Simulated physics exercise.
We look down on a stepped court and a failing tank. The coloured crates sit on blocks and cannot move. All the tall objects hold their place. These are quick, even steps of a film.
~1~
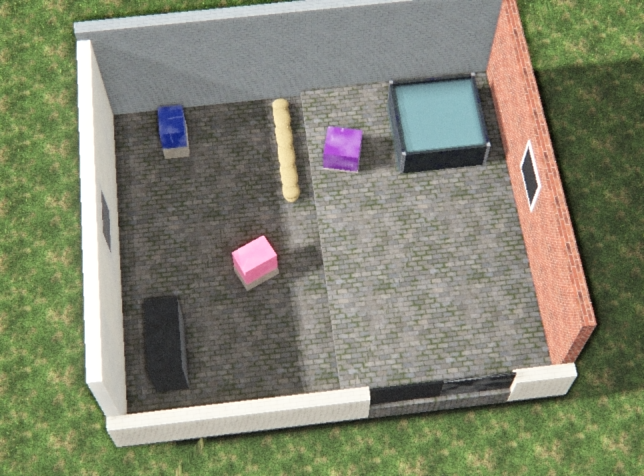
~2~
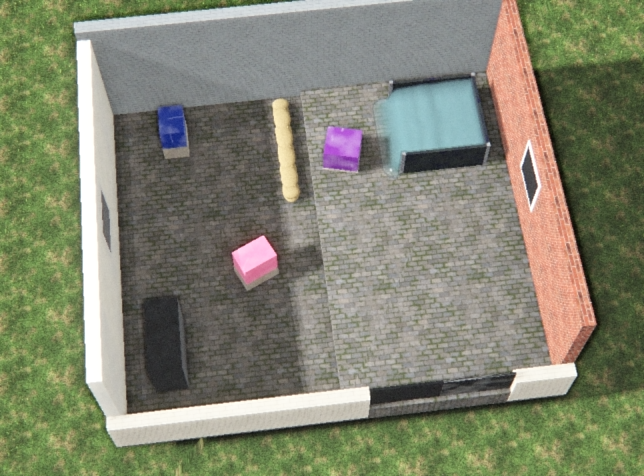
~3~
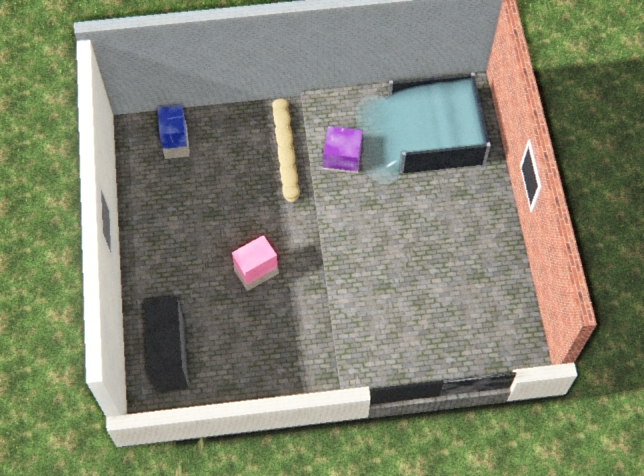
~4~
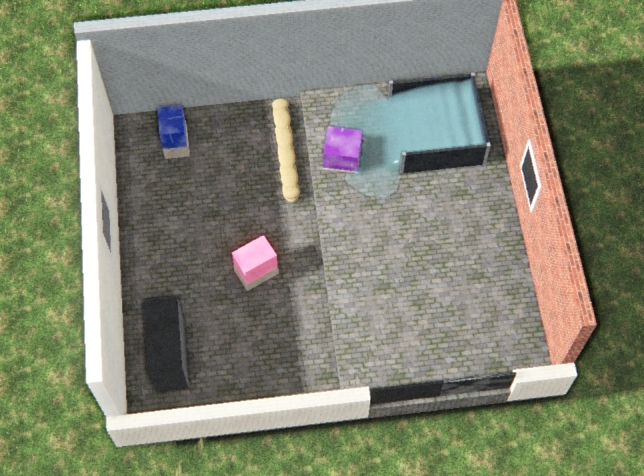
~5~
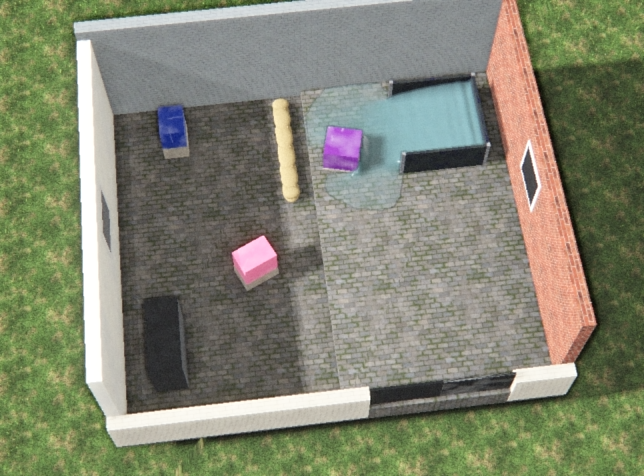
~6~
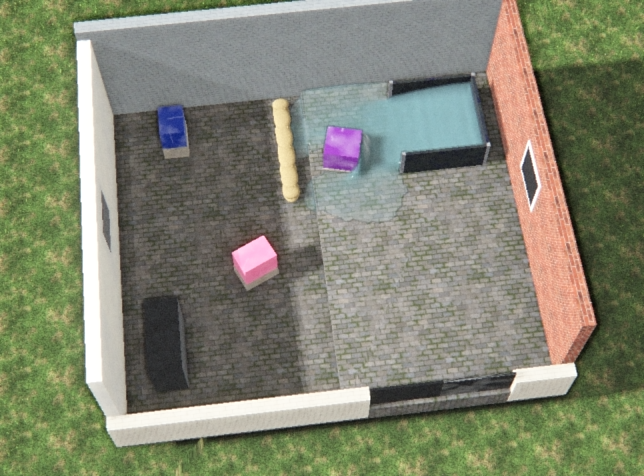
A walled, roofless court with dark paving on the left and lighter paving on the right sits on grass, seen from high above by a still camera. A blue block, a tan rounded barrier, a purple cube and a teal water tank line the back, with a pink cube near the middle and a black block at front left. Water pours from the tank's left side, spreads around the motionless purple cube and reaches the barrier.
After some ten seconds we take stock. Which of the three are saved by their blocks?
In the end: The pink crate stays dry; the blue crate stays dry; the purple crate gets wet.
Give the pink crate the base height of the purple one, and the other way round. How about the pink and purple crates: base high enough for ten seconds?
In short: The pink one is soaked, the purple one is topped.
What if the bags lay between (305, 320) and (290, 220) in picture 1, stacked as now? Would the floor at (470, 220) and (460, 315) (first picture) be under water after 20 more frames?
In that order: Dry, under water.
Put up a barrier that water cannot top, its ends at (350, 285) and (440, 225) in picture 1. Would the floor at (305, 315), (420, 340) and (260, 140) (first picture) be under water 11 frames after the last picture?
In turn: Awash, not flooded, wet.
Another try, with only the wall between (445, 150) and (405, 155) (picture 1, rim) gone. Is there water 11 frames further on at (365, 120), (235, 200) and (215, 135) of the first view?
As listed: Free of water, no water, clear.
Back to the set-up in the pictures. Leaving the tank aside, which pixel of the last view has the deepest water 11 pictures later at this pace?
Around (288, 105).
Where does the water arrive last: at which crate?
That is the blue crate.
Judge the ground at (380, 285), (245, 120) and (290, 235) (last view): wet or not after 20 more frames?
One after the other: Wet, under water, awash.
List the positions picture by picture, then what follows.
Still water in the tank at (439, 116), in the first frame.
The front is at (385, 100), out from the gap at (397, 130), in the second frame.
The front is at (367, 99), out from the gap at (397, 132), in the third frame.
The front is at (364, 190), out from the gap at (397, 132), in the fourth frame.
Water pours out at (397, 132) and has run to (306, 125), in the fifth frame.
The front is at (289, 112), out from the gap at (397, 133), in the sixth frame.
A moment on, water covers 20 % of the floor; the pink crate water round its plinth, the blue crate not reached, the purple crate water round its plinth.
Next, water covers 35 % of the floor; the pink crate water round its plinth, the blue crate water round its plinth, the purple crate water round its plinth.
Then, water covers 65 % of the floor; the pink crate water round its plinth, the blue crate water round its plinth, the purple crate water round its plinth.
Later, water covers 65 % of the floor; the pink crate water round its plinth, the blue crate water round its plinth, the purple crate water round its plinth.
In the end, water covers 65 % of the floor; the pink crate stayed above the water, the blue crate stayed above the water, the purple crate was topped.
